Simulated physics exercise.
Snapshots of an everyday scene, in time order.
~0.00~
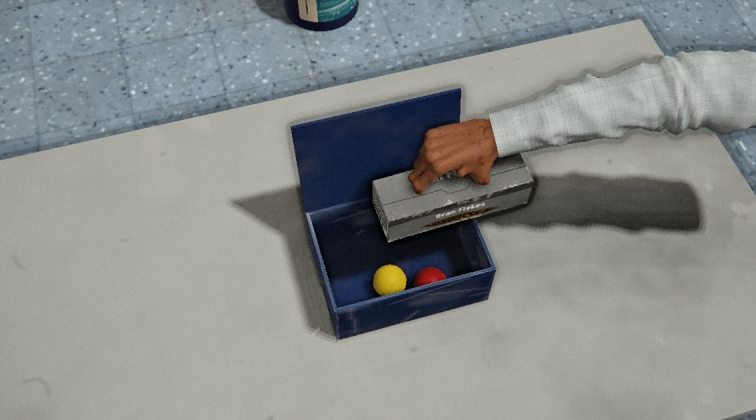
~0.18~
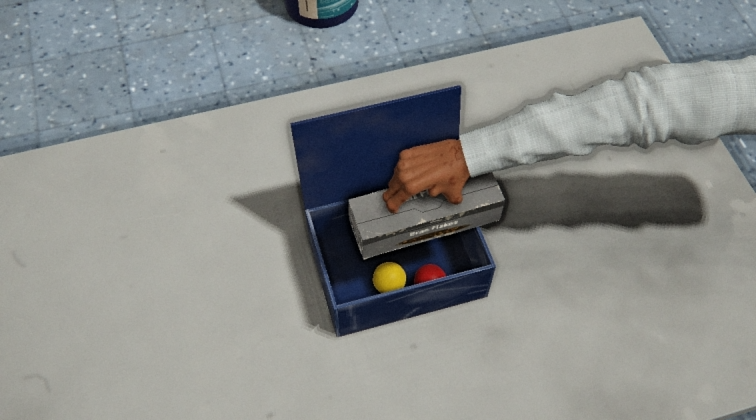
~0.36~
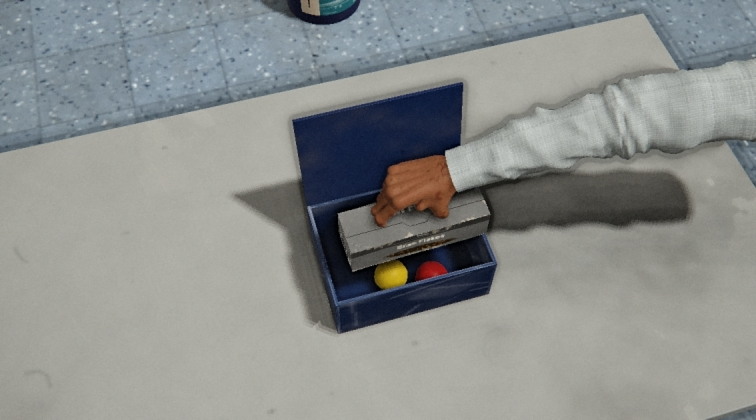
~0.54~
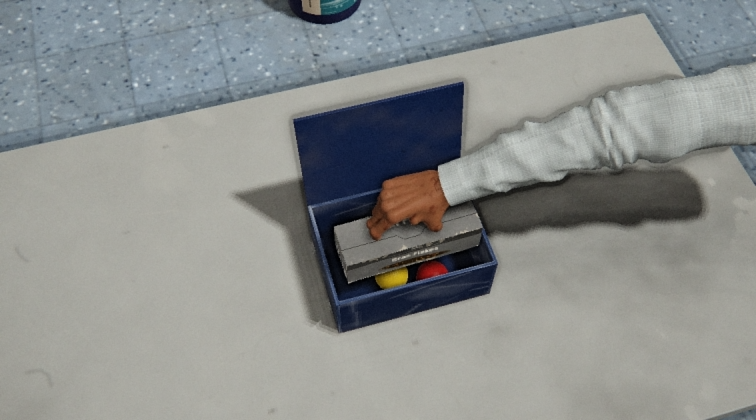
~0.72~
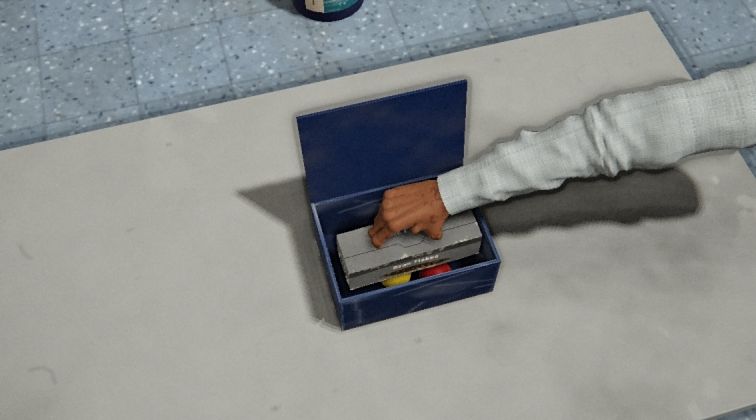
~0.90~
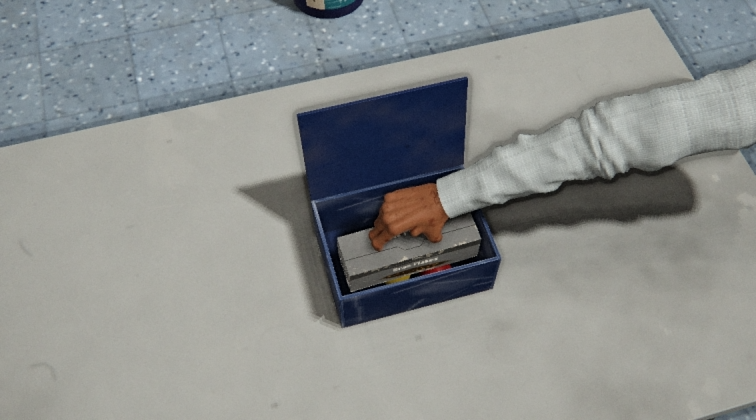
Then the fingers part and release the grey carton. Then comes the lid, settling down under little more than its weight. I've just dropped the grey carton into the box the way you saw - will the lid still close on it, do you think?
Yes, it will close.
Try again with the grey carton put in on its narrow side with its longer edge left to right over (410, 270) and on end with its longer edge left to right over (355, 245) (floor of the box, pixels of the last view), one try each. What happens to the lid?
First time round it drops into place, and second time round it won't go down.
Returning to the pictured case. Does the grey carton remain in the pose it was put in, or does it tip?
By the end the grey carton has leaned over.
Around 1.30 s, grey carton on its side near (401, 239); yellow lemon displaced a little.
Around 2.20 s, lid 79° above the rim; grey carton on its side near (397, 228); yellow lemon displaced a little.
Around 2.60 s, lid 48° above the rim; grey carton on its side near (397, 228); yellow lemon displaced a little.
Around 2.90 s, lid 17° above the rim; grey carton on its side near (397, 228); yellow lemon displaced a little.
Finally (3.5 s), lid shut; down or leaning hard in the box, grey carton; the other 2 still in place. Final places as the last picture's camera would see them, grey carton near (397, 228).
